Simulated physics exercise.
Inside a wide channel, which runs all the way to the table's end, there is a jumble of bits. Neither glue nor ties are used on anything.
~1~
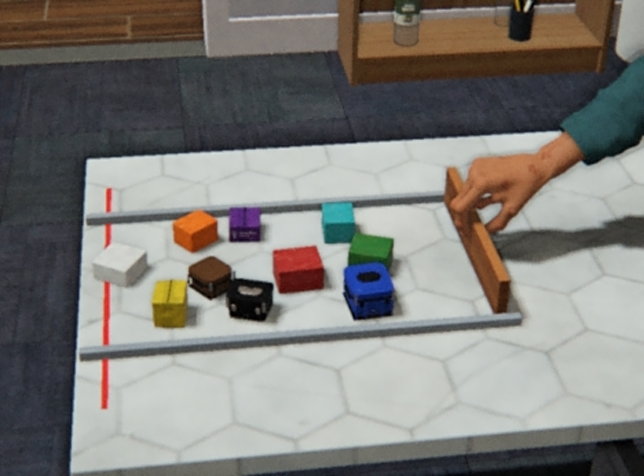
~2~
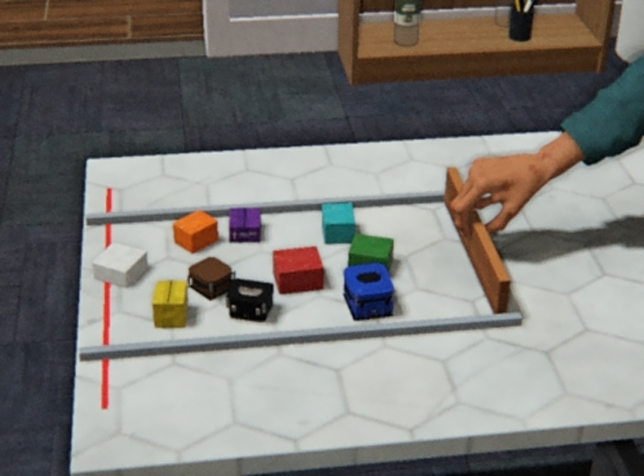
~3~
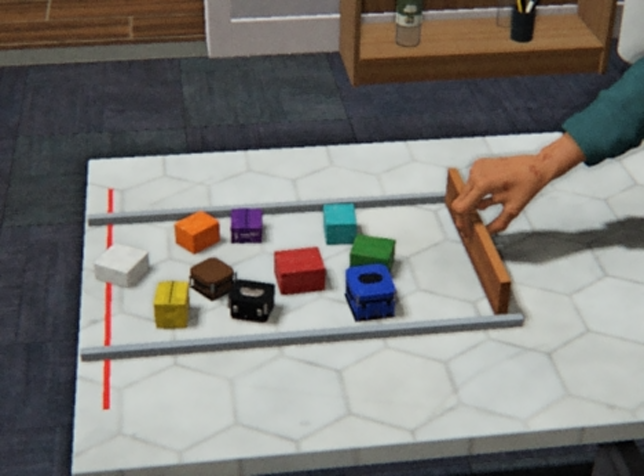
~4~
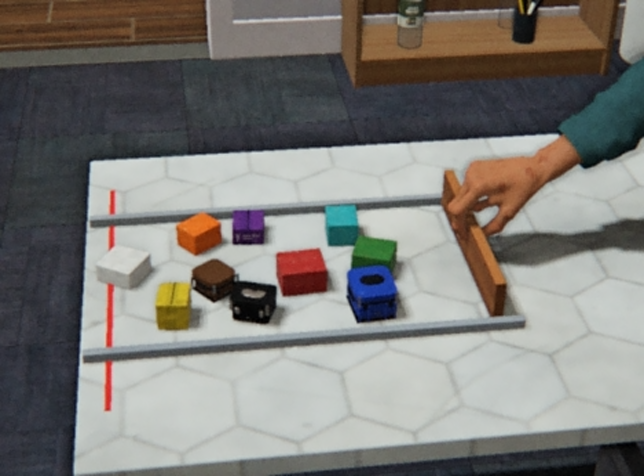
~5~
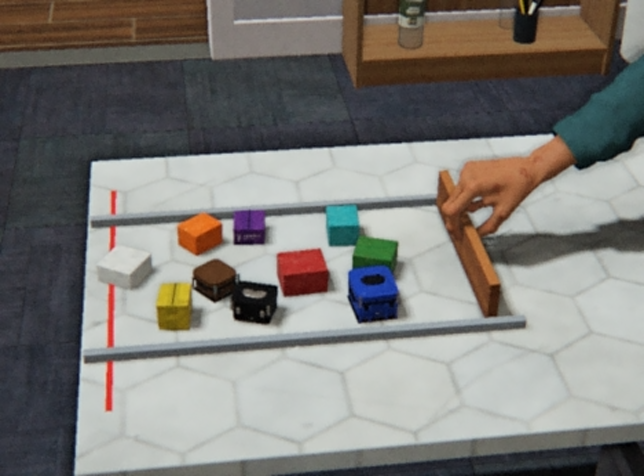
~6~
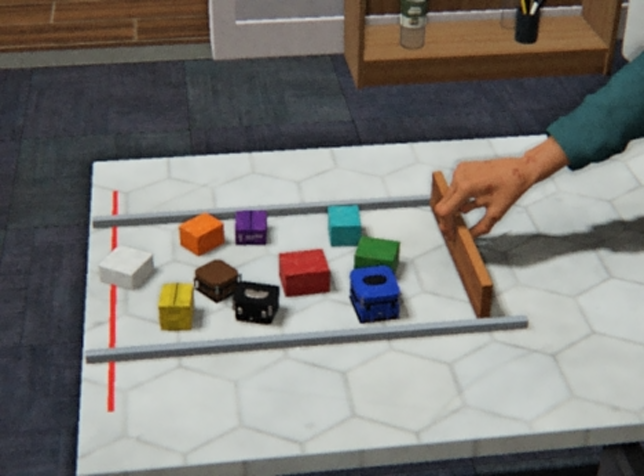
In a room with dark carpet, a pale hexagon-patterned tabletop is seen from above at an angle, a wooden shelf behind it. Between two grey rails lie small orange, purple, teal, green, blue, red, black, brown and yellow blocks and cases, with a white block on a red line at left. A hand at right slides an upright wooden board slightly left, the pieces staying put as the camera drifts very slightly.
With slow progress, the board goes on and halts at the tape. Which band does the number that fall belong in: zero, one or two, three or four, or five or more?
It belongs in the five or more band.
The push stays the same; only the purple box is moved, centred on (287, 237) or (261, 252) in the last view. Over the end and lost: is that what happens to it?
First: Gone; second: Gone.
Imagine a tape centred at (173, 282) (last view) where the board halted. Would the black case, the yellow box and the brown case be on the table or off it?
Going in order, the black case keeps its spot, then the yellow box goes off the edge, then the brown case goes off the edge.
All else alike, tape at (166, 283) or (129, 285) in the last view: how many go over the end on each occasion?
On the floor, 3 then 7.
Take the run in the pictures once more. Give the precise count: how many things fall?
Total count: 7.
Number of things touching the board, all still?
It's 3.
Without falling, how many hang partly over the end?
The number overhanging is 3.
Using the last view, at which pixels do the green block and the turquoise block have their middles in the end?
Green block at (92, 284), turquoise block at (98, 243).
Early on, none off yet; white block at rest near (127, 267); yellow box at rest near (177, 307); orange block at rest near (202, 234).
A while later, none off yet; white block at rest near (124, 267); yellow box moving near (165, 308); orange block travelled about its own width near (168, 236).
Further along, one off so far; white block travelled about its own width near (100, 264); yellow box leaning well over near (62, 324); orange block travelled well along near (85, 237).
Finally, the number that fall off is five or more; lost, red block, purple box, black case, brown case, orange block, yellow box and white block.
